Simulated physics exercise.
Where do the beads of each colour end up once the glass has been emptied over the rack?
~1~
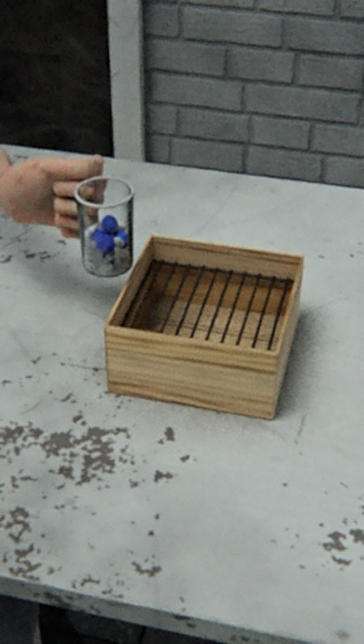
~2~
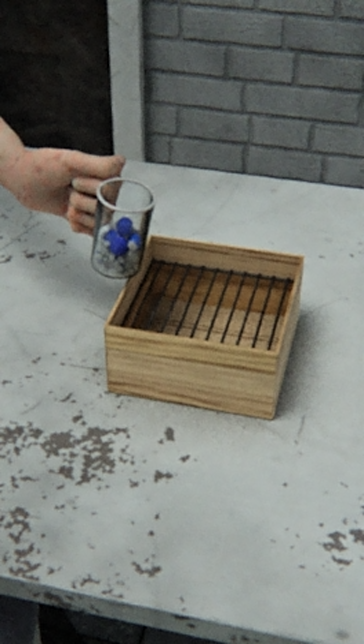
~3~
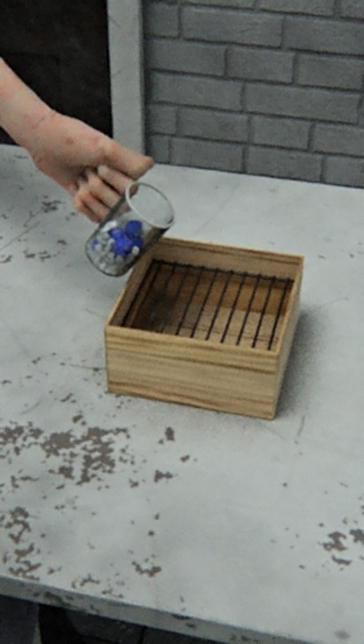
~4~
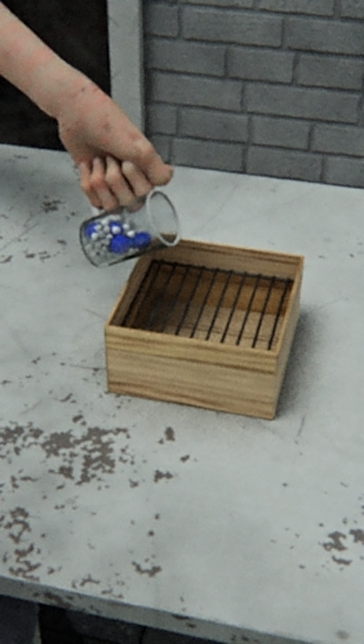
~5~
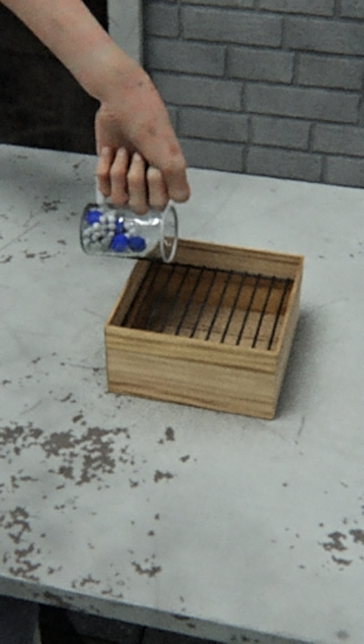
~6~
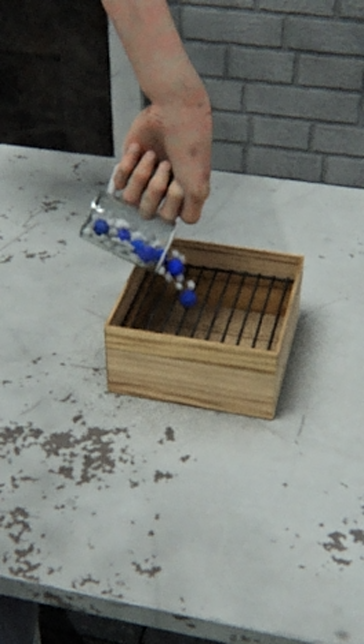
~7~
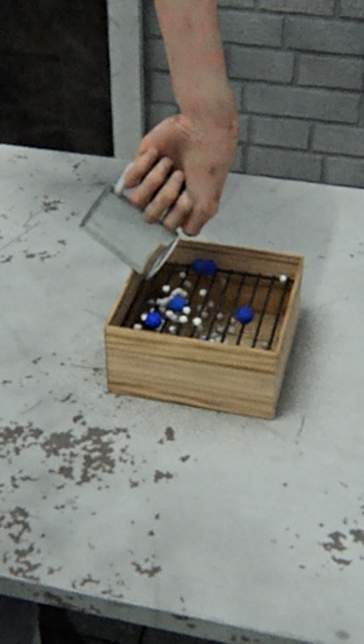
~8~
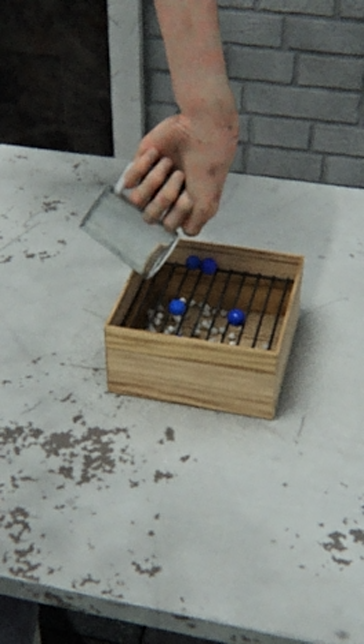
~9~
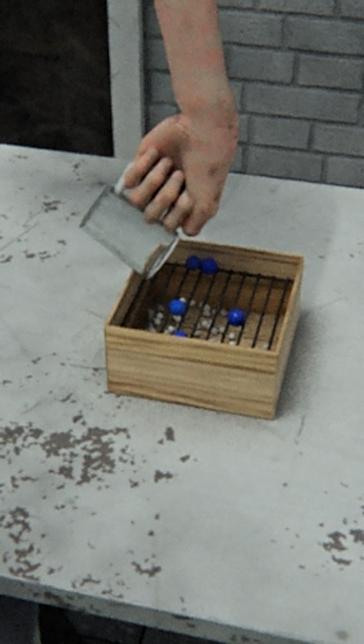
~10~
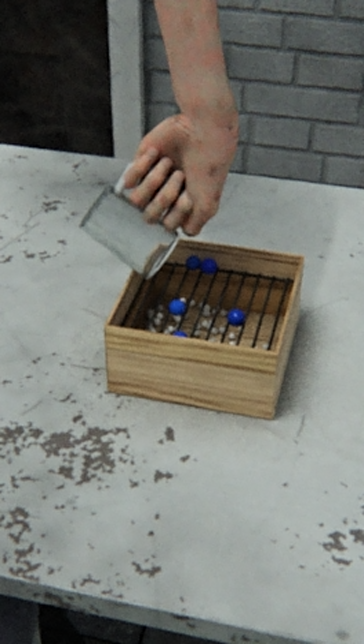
The blue beads stay caught on top of the rack, while nearly all the white ones drop through the gaps and end up below.
